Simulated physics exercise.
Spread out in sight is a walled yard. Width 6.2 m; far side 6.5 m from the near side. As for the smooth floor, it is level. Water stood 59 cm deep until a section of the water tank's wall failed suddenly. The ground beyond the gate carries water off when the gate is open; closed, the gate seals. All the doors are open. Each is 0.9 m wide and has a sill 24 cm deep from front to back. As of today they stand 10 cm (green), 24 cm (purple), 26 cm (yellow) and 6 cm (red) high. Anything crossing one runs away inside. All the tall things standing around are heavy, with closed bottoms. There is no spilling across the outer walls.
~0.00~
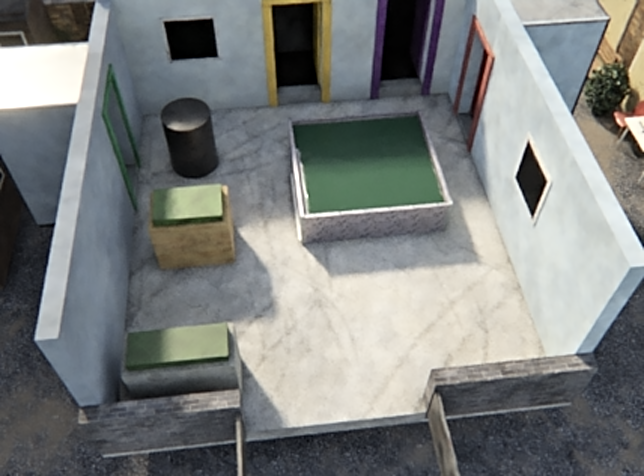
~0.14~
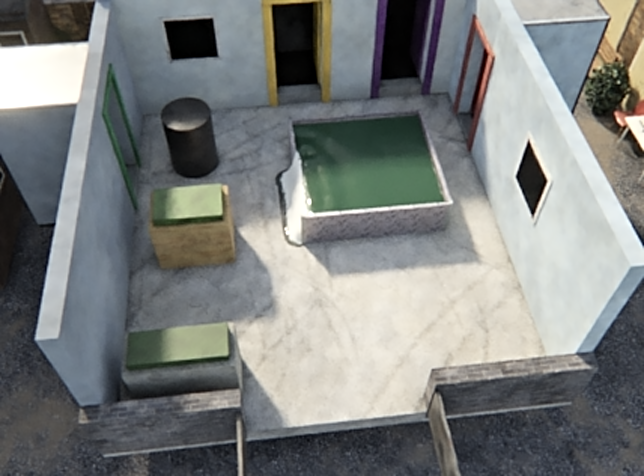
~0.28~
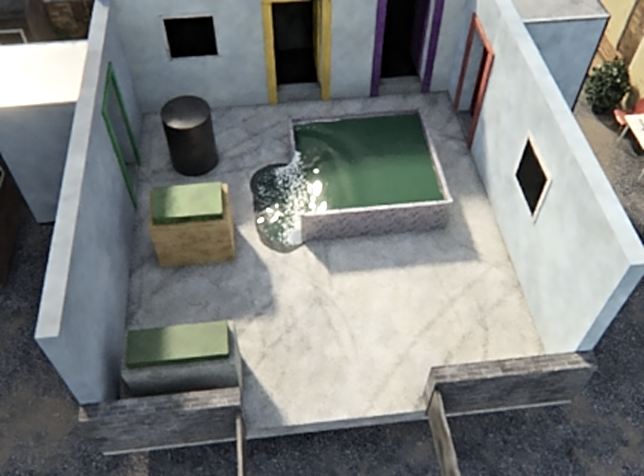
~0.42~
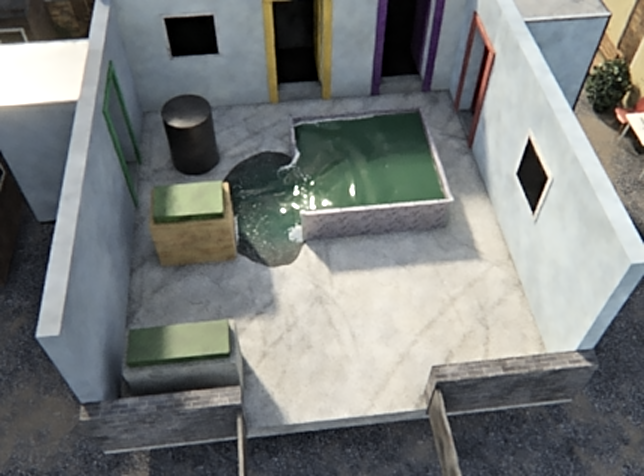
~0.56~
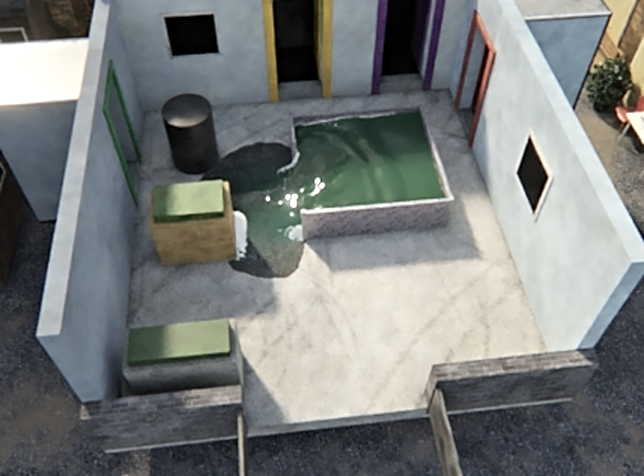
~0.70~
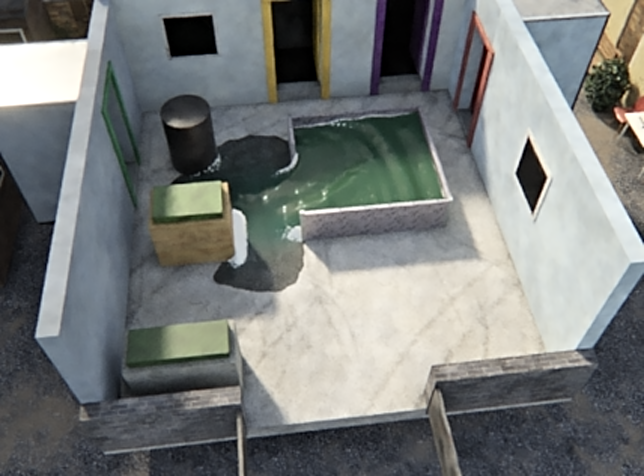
Green water in a walled yard's low tank pouring out through a gap at its left side, spreading around a wooden block.
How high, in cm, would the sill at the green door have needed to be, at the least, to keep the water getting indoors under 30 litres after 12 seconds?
About 29 cm.
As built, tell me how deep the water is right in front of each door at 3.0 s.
In cm: Green 28, purple 0, yellow 1, red 0.
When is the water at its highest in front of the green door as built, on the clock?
Roughly 2.4 s.
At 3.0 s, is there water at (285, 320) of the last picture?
At that moment it's submerged.
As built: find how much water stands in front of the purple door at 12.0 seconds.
8.5 cm.
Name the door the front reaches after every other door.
The red one.
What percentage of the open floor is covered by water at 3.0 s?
Around 50 per cent of the free floor.
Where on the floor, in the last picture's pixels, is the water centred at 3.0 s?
I'd say around (281, 209).
After 1.4 s water covers 25 % of the floor, deepest (44 cm) near (241, 230); 23 cm at the green door, 16 litres in over its 10 cm sill.
After 3.0 s water covers 50 % of the floor, deepest (30 cm) near (137, 193); 28 cm at the green door, 222 litres in over its 10 cm sill.
After 12.0 s water covers 95 % of the floor, deepest (11 cm) near (449, 211); 7 cm at the green door, 372 litres in over its 10 cm sill.
At the green door as built, the water arrived by 1.0 s and peaked near 30 cm at 2.4 s.
With a sill of 24 cm, 72 litres would have come in within the 12 s; with 32 cm, 13 litres. So under 30 litres takes about 29 cm.
